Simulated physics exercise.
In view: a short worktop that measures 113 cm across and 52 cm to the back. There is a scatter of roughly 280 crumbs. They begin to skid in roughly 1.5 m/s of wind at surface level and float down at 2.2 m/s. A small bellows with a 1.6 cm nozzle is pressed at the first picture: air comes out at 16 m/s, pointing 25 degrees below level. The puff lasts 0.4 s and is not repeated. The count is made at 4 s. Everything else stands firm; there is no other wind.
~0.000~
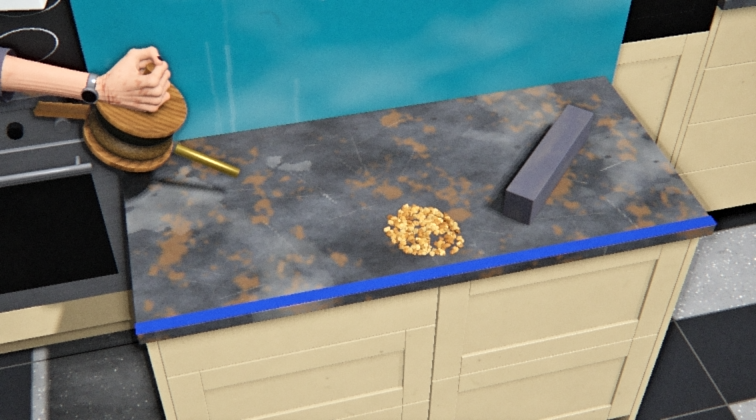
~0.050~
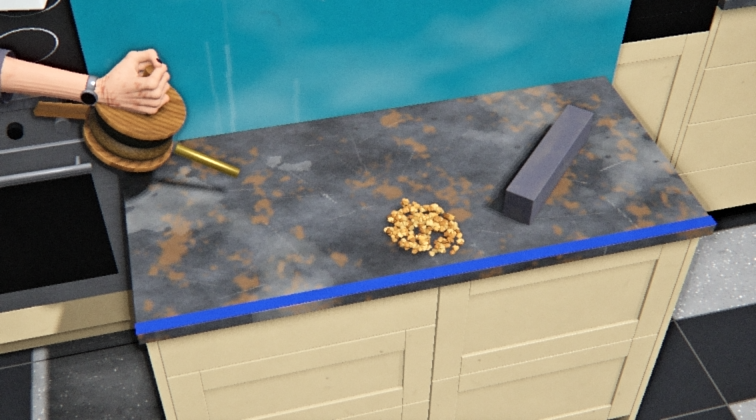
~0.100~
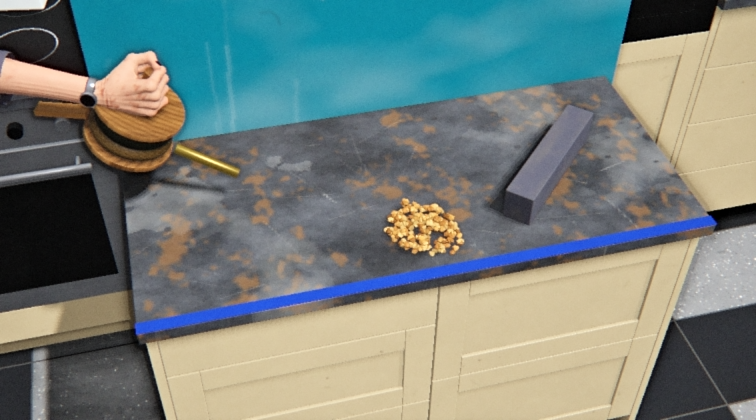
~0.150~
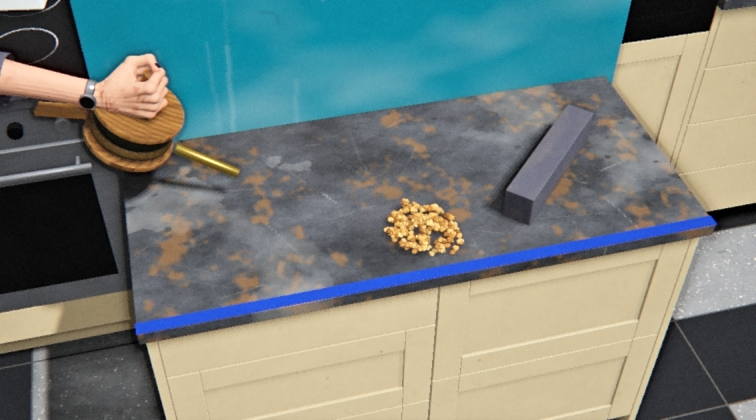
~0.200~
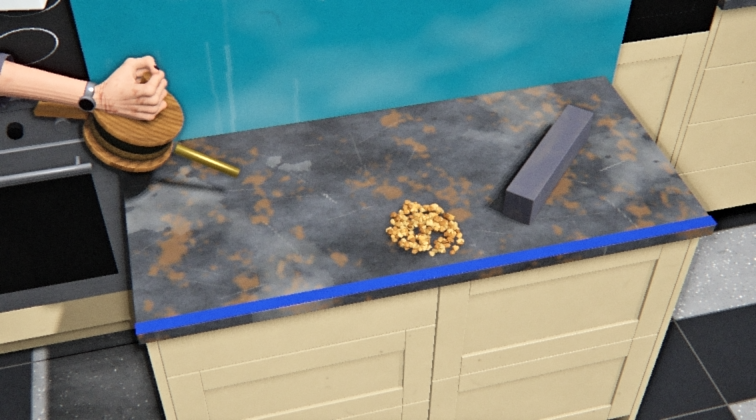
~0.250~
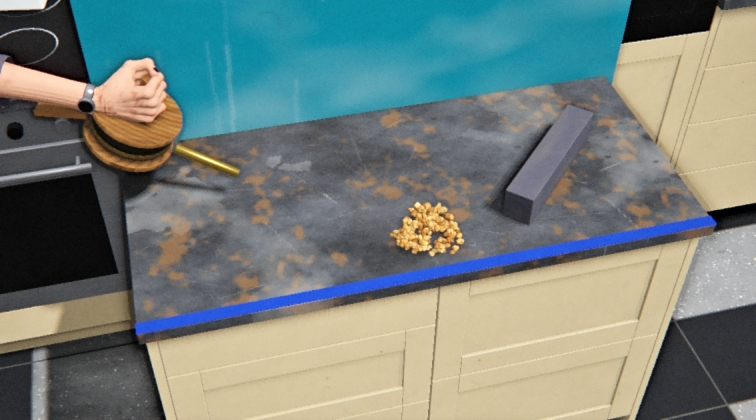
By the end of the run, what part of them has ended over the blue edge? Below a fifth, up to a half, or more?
Of the crumbs, above half end over the blue edge.
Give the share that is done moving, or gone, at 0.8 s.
About 90 %.
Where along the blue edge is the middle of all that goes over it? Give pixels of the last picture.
Around (530, 260).
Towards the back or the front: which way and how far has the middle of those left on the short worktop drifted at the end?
To the front, by about 10 cm.
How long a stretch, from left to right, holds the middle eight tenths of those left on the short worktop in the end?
Roughly 10 cm.
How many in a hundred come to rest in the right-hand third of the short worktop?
Near 15 %.
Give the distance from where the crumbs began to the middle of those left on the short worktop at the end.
About 25 cm.
After 0.8 s, 76 % are over the blue edge; the middle of those left on the top is near (545, 240); 89 % are gone or lie where they will stay.
After 1.3 s, 76 % are over the blue edge; the middle of those left on the top is near (545, 240); 100 % are gone or lie where they will stay.
After 2.2 s, 76 % are over the blue edge; the middle of those left on the top is near (545, 240); 100 % are gone or lie where they will stay.
After 4.0 s, at the end, 76 % are over the blue edge; the middle of those left on the top is near (545, 240).
